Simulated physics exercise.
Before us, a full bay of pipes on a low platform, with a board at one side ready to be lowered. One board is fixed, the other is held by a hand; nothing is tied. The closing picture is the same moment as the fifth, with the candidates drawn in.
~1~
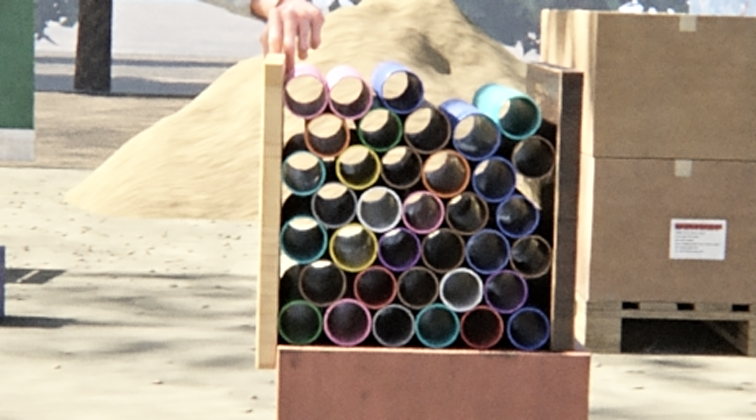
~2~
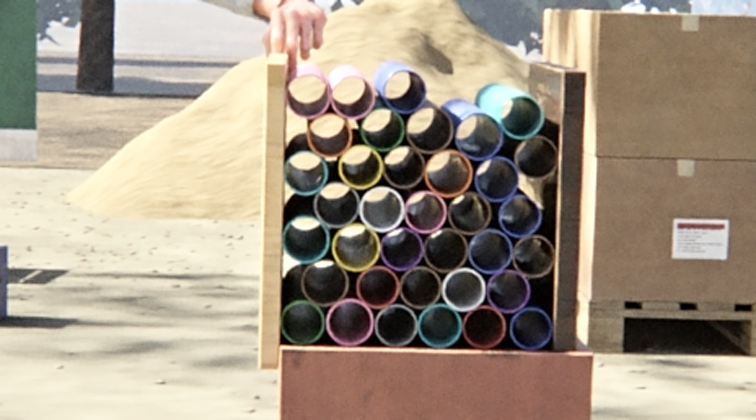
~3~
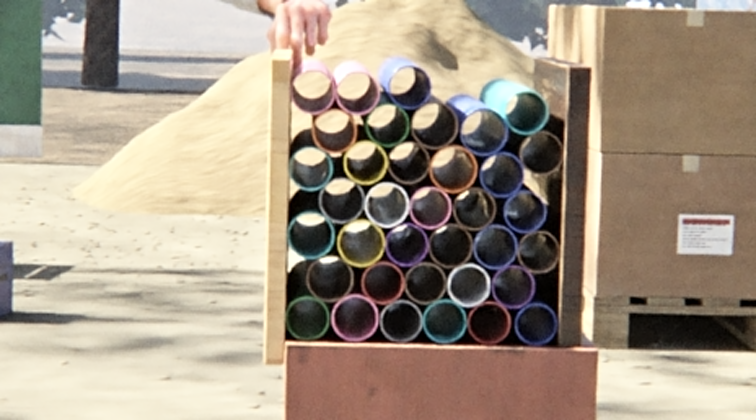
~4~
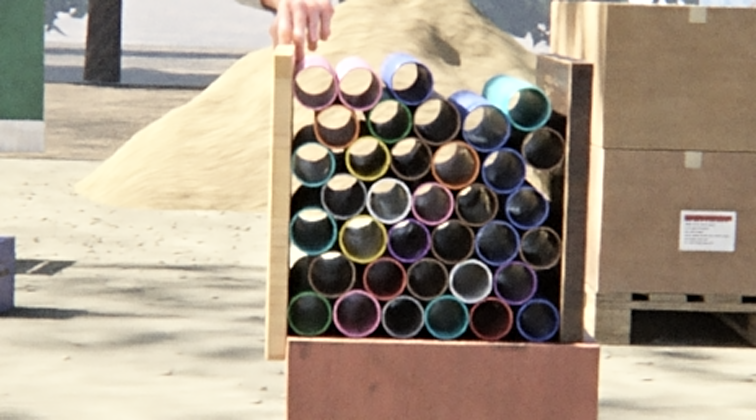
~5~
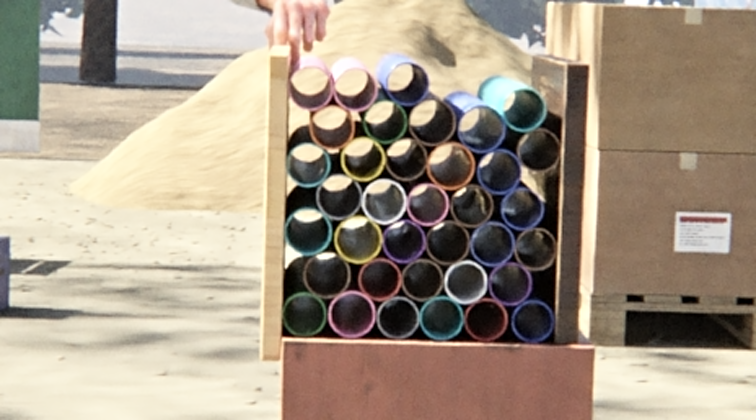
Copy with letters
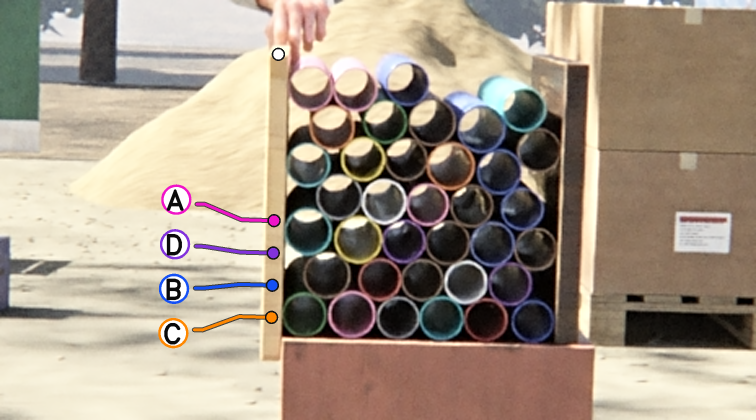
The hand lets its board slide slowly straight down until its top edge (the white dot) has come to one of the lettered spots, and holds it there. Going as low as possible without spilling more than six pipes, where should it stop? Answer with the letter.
The lowest mark that will do is D.
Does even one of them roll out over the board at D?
Yes, at D.
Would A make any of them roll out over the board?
Yes.
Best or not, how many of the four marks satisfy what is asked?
Two of the four.
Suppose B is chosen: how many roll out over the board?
With B, nine.
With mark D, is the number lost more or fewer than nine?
It loses fewer than nine.
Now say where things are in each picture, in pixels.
In the first picture, a blue pipe (494, 179); a brown pipe (534, 158); a turquoise pipe (518, 116).
In the second picture, a turquoise pipe (521, 116); side board (275, 198).
In the third picture, a green pipe (307, 318); a blue pipe (536, 324).
In the fourth picture, a brown pipe (427, 279); a brown pipe (541, 248).
In the fifth picture, a brown pipe (471, 206); a blue pipe (499, 171); a brown pipe (539, 151).
On the marked copy, A at (274, 220); B at (273, 286); C at (272, 318); D at (273, 253); the white dot at (279, 55).
With D. Early on, top of the board (286, 140).
Further on, top of the board (284, 235).
At the end, top of the board (283, 253), four out over the board.
As for the rest, A four out over the board; B more than six out over the board; C more than six out over the board.
